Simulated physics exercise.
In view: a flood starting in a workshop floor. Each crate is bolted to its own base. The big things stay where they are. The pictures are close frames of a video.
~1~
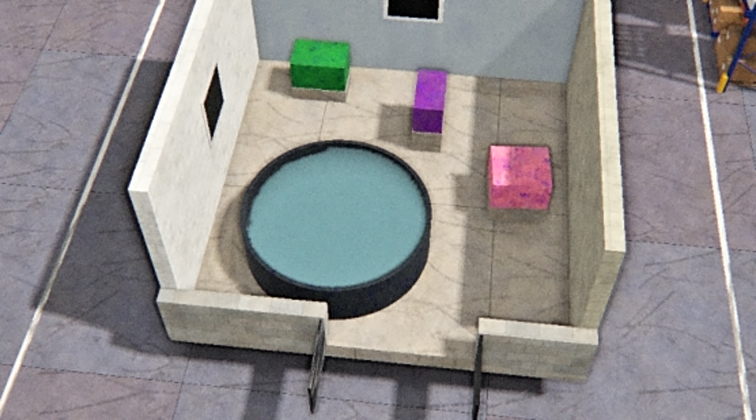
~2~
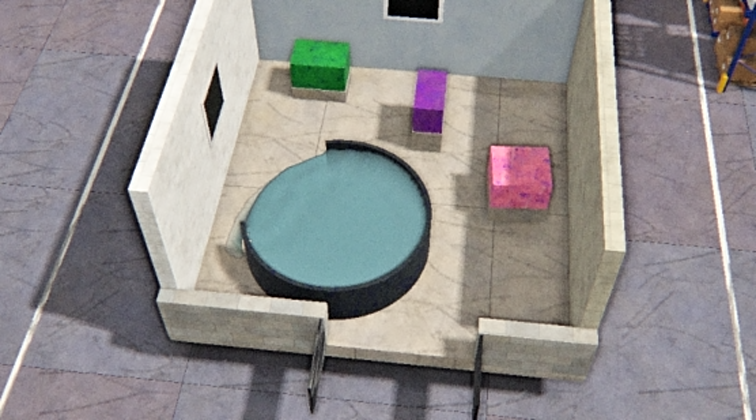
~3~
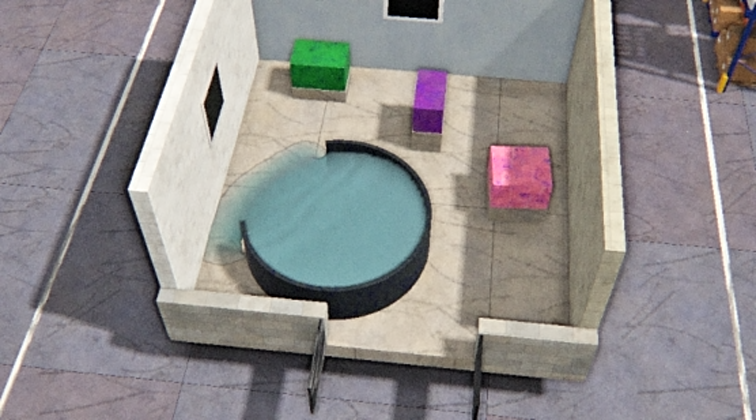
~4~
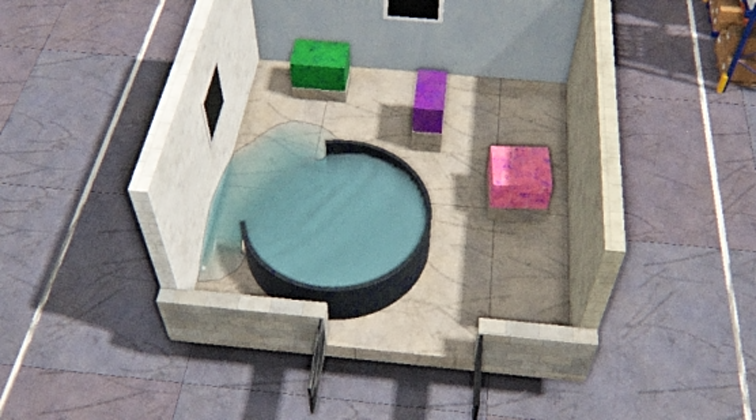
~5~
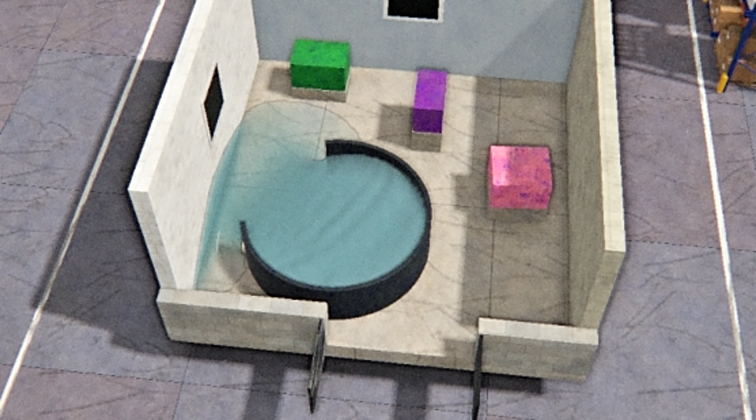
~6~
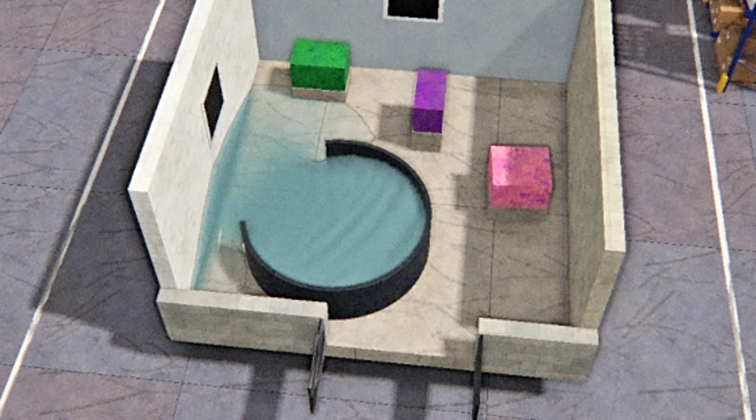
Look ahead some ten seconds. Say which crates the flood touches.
One by one: The green crate gets wet; the purple crate stays dry; the pink crate stays dry.
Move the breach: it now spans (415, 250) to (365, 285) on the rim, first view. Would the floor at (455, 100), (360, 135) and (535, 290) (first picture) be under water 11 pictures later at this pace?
As listed: Dry, free of water, awash.
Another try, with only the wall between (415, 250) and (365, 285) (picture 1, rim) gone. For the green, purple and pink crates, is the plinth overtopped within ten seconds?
My reading: The green crate stays dry; the purple crate is safe; the pink crate escapes it.
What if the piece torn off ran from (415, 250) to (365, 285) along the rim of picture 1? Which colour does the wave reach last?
That is the green-painted one.
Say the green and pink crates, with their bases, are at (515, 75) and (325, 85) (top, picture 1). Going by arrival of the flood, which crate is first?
I say the pink crate.
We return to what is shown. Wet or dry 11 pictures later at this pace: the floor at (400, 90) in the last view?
There: Wet.
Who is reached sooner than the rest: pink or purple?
First comes the purple-painted one.
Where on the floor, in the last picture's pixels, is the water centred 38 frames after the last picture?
Close to (366, 189).
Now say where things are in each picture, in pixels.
In the first picture, still water in the round tank at (336, 214).
In the second picture, the front is at (233, 252), out from the gap at (270, 191).
In the third picture, water pours out at (270, 193) and has run to (209, 256).
In the fourth picture, water pours out at (271, 194) and has run to (199, 275).
In the fifth picture, the front is at a hidden place, out from the gap at (271, 195).
In the sixth picture, water pours out at (271, 195) and has run to (259, 88).
A moment on, water covers 30 % of the floor; the green crate water round its plinth, the purple crate not reached, the pink crate not reached.
Next, water covers 45 % of the floor; the green crate water round its plinth, the purple crate water round its plinth, the pink crate not reached.
Then, water covers 75 % of the floor; the green crate water round its plinth, the purple crate water round its plinth, the pink crate not reached.
Later, water covers 95 % of the floor; the green crate water round its plinth, the purple crate water round its plinth, the pink crate water round its plinth.
In the end, water covers 100 % of the floor; the green crate was topped, the purple crate stayed above the water, the pink crate stayed above the water.
